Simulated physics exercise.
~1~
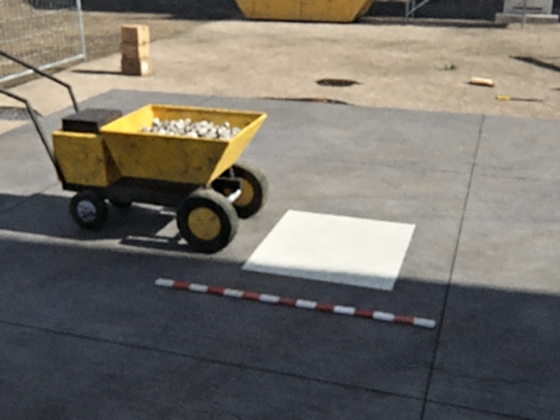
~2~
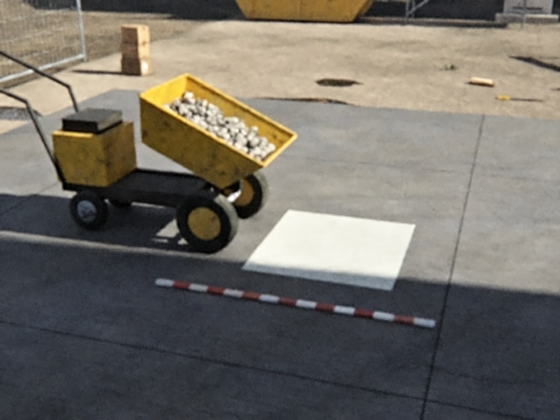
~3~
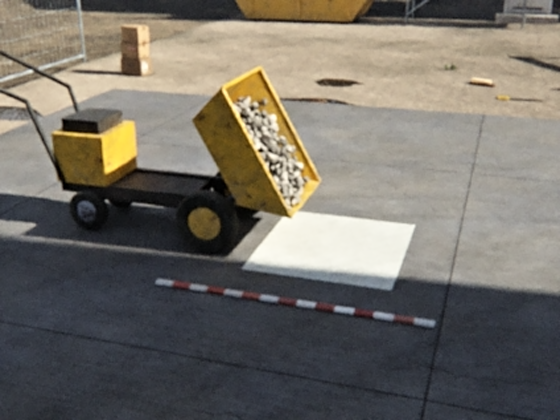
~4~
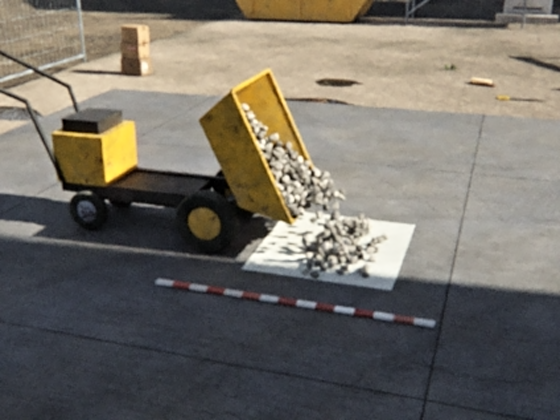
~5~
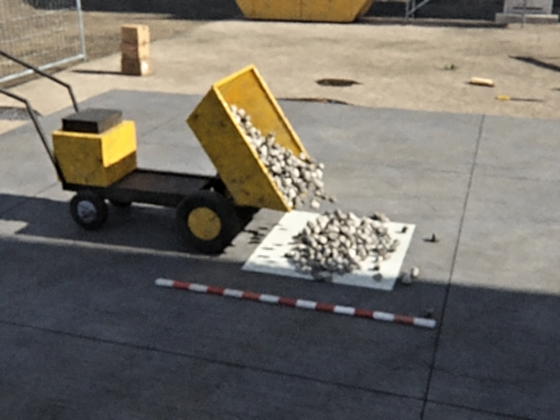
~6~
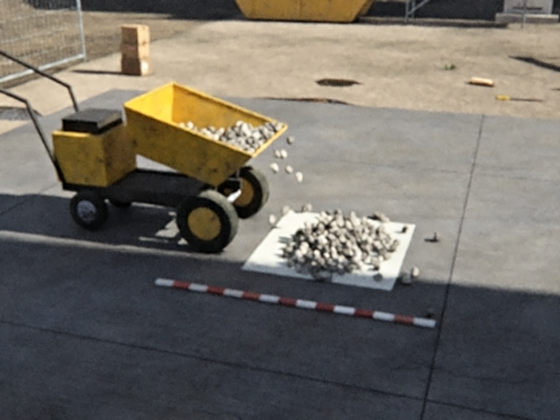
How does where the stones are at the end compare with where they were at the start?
At the start the stones were all in the yellow tray. By the end many of them lay in a heap on the white sheet, lower and further right, while others were still in the tray.
